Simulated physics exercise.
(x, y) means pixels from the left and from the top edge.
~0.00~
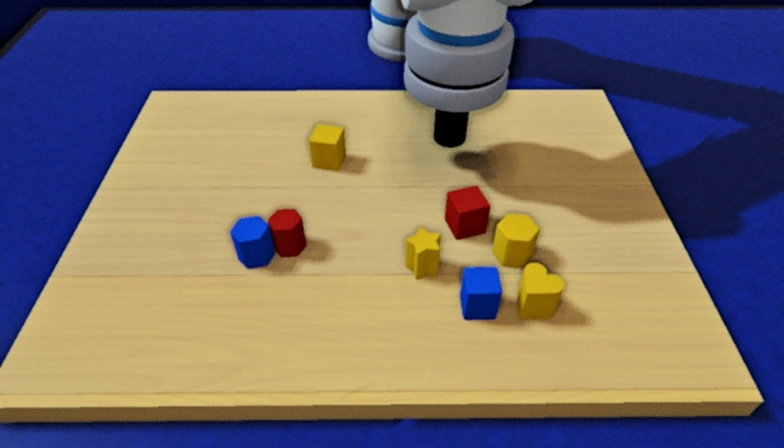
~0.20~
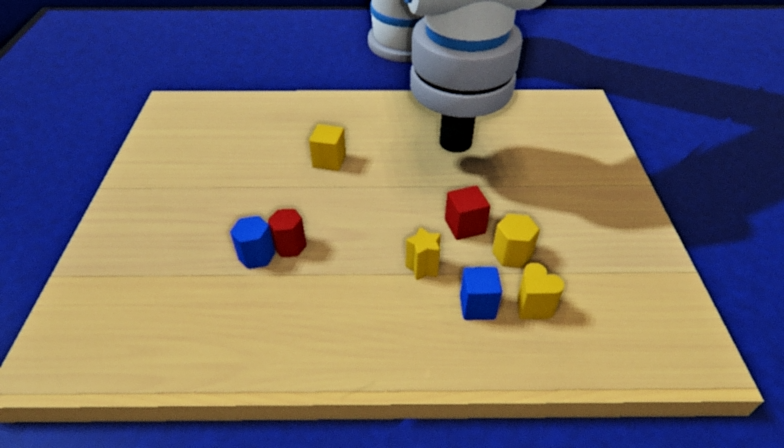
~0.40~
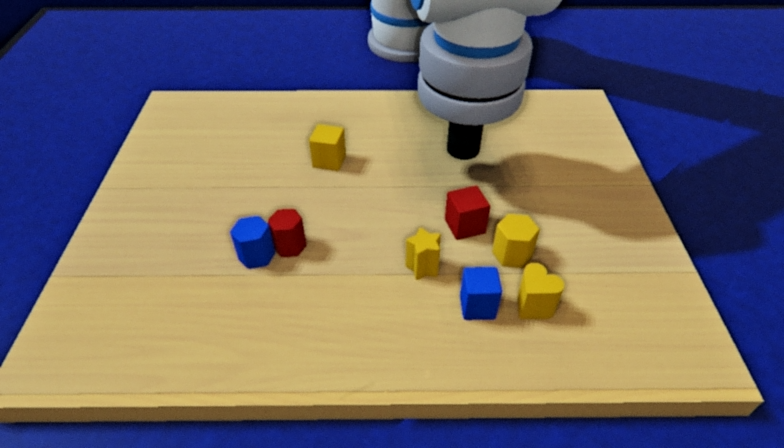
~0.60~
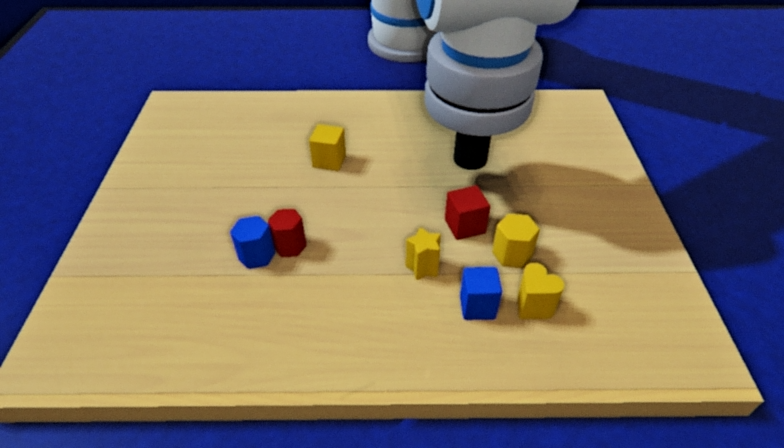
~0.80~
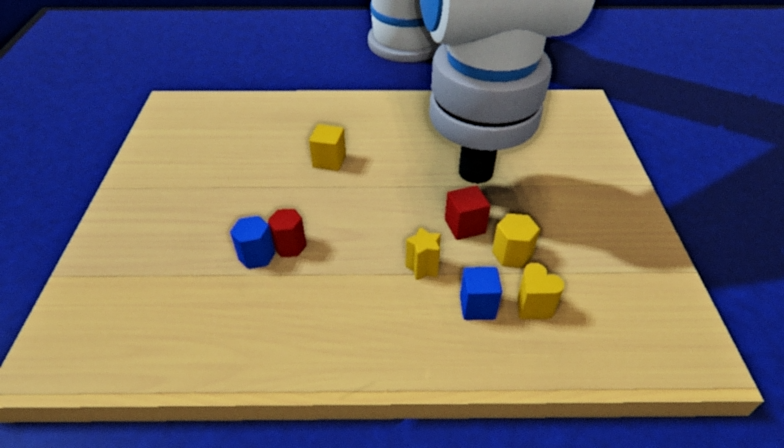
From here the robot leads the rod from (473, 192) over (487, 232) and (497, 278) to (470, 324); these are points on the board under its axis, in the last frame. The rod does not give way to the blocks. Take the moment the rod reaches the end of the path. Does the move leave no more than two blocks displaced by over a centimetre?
No, I don't think so.
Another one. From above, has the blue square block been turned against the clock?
I'd say no.
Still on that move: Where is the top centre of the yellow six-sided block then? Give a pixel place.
My best guess is (545, 251).
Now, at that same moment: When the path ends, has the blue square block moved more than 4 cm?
Yes, that is what happens.
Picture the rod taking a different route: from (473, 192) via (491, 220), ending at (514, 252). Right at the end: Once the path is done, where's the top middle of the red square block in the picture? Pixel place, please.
The middle of its upper face should be somewhere near (472, 217).
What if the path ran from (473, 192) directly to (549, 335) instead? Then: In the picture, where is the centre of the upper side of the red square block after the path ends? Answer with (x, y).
Answer: (471, 221).
On the path given first. One third of the way, rod at (490, 213); red square block at (464, 220), turned 65° clockwise.
Two thirds of the way, rod at (501, 259); red square block at (462, 229), turned 105° clockwise; yellow six-sided block at (545, 250), turned 25° anticlockwise.
At the end, rod at (473, 306); red square block at (462, 229), turned 105° clockwise; blue square block at (453, 325), turned 35° clockwise; yellow six-sided block at (545, 251), turned 30° anticlockwise; yellow heart in place.
